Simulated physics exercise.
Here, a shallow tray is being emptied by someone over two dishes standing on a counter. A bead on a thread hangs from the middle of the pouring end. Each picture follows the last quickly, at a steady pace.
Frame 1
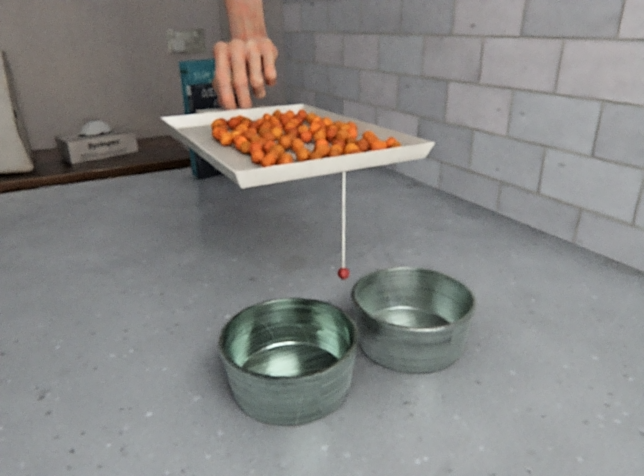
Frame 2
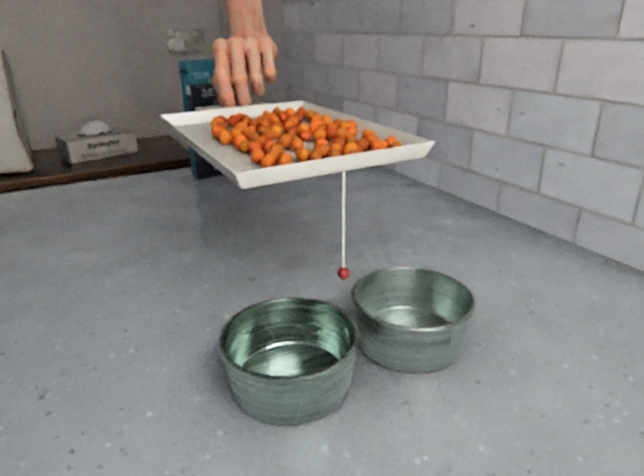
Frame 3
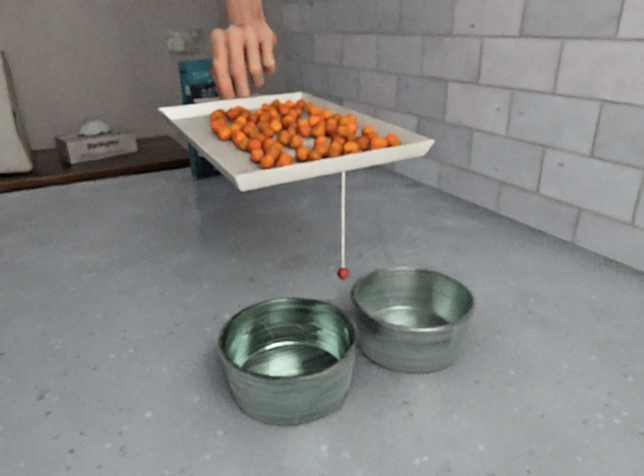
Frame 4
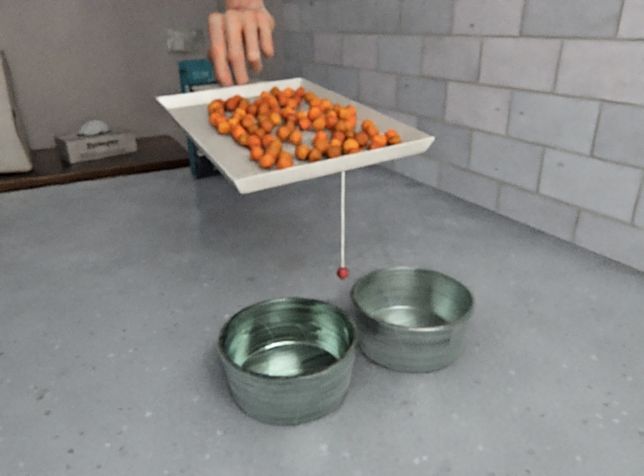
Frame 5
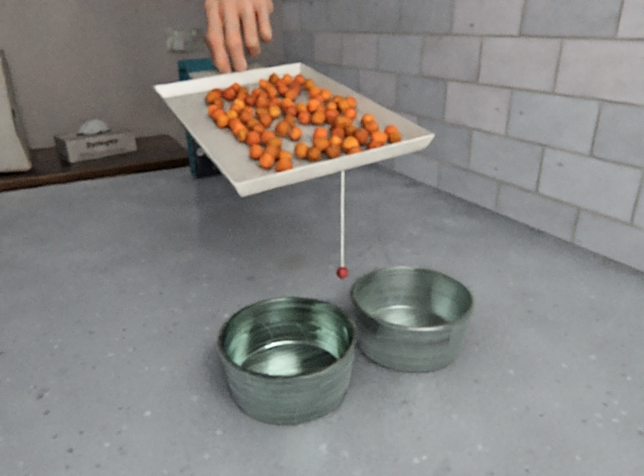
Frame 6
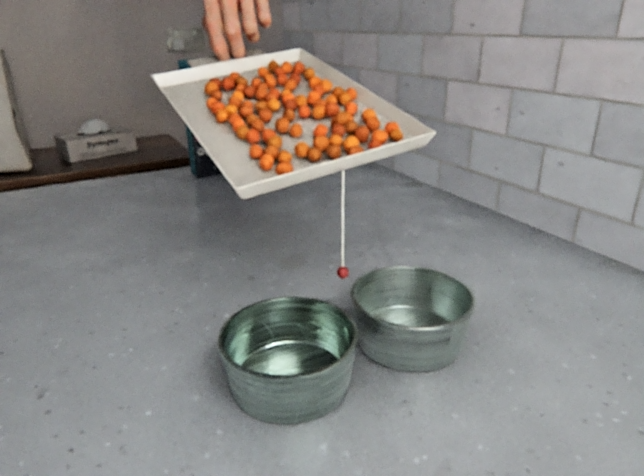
A white tray of small orange-brown nuggets was tilted gradually by a hand raising its far end, and its near left corner dipped slightly, above two green dishes on a grey counter.
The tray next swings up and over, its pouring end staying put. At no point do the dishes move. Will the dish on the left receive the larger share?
Yes, the leftmost dish is going to catch more.
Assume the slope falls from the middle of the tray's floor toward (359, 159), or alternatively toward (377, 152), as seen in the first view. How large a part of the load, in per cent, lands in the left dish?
For the first aim it is 10 in a hundred, for the second 0 in a hundred.
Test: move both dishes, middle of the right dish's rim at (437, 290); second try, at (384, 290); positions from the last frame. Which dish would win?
Results - the dish on the left side first, the dish on the left side second.
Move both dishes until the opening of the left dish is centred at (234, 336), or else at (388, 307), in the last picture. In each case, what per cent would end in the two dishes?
90 % for the first, 10 % for the second.
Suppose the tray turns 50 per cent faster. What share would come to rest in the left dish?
Roughly 70 %.
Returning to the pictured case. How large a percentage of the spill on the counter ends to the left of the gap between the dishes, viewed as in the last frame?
About 90 percent of the spill.
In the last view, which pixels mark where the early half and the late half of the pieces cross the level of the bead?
Initially about (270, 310); subsequently about (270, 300).
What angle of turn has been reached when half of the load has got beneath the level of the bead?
Around 85 degrees of turn.
Soon, tray tipped steeply; most on the tray; a small part in the left dish; a stray few outside both; a small part in the air.
A while on, tray tipped past a quarter turn; most in the left dish; a stray few in the right dish; about a quarter outside both; a stray few in the air.
Towards the end, tray tipped past a quarter turn; most in the left dish; a stray few in the right dish; about a quarter outside both.
Finally, tray tipped past a quarter turn; most in the left dish; a stray few in the right dish; about a quarter outside both.
